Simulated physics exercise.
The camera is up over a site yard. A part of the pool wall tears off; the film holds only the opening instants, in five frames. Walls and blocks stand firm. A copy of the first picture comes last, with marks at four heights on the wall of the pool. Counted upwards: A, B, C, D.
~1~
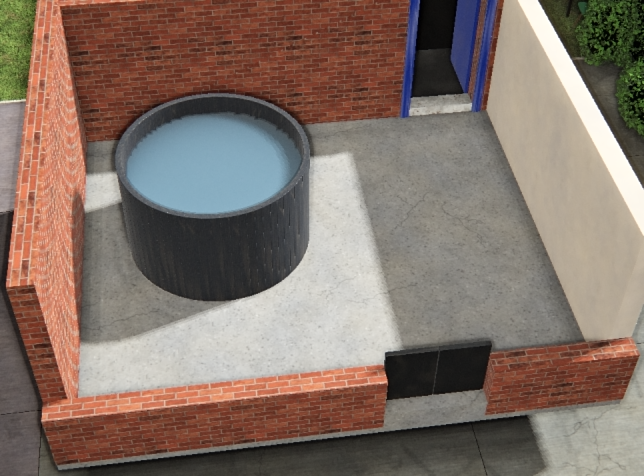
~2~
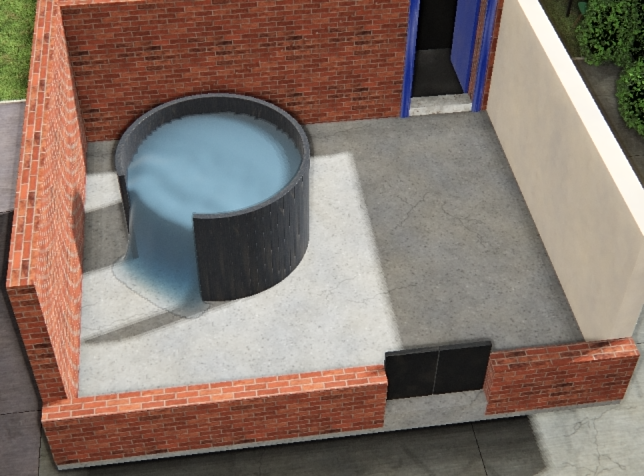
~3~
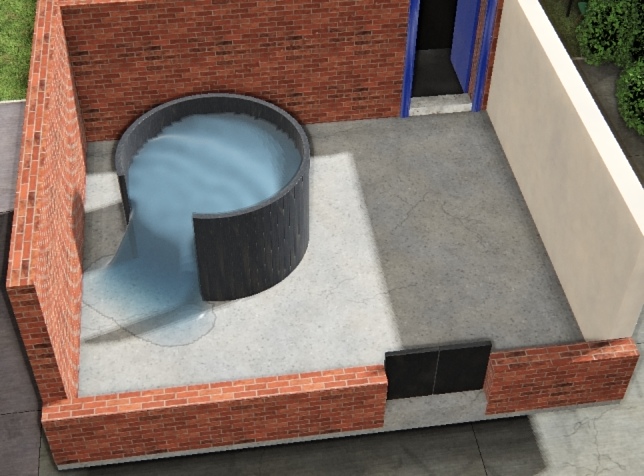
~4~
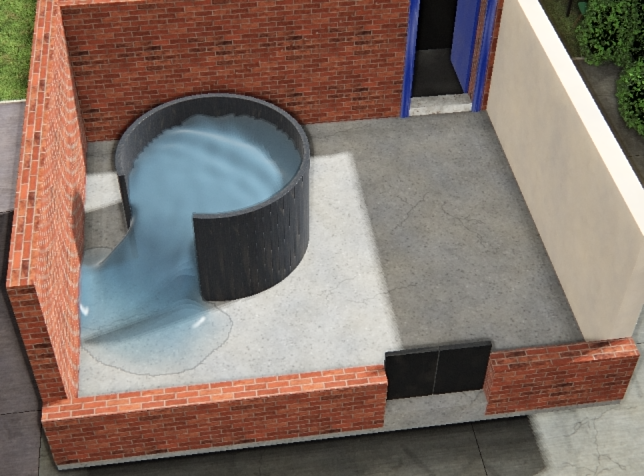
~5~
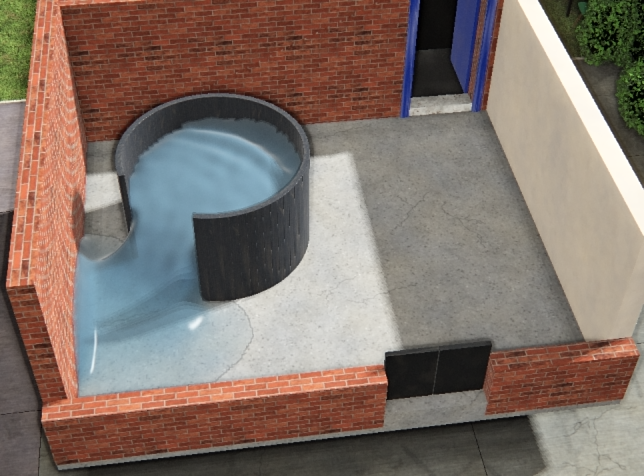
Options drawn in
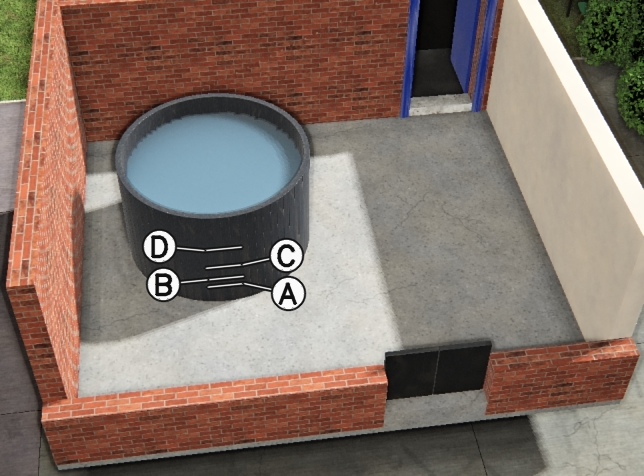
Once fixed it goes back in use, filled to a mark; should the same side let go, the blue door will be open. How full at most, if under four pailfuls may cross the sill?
Go for C.
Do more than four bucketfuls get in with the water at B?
No.
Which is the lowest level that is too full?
Here it is level D.
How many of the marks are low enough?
Three of the four.
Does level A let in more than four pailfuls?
No, not at all.
On the marked copy, A at (226, 285); B at (225, 278); C at (224, 266); D at (222, 248); from the bottom up A, B, C, D.
With A, nothing gets over.
With B, nothing gets over.
With C, a splash gets over, under a bucket.
With D, about 11 bucketfuls get in.
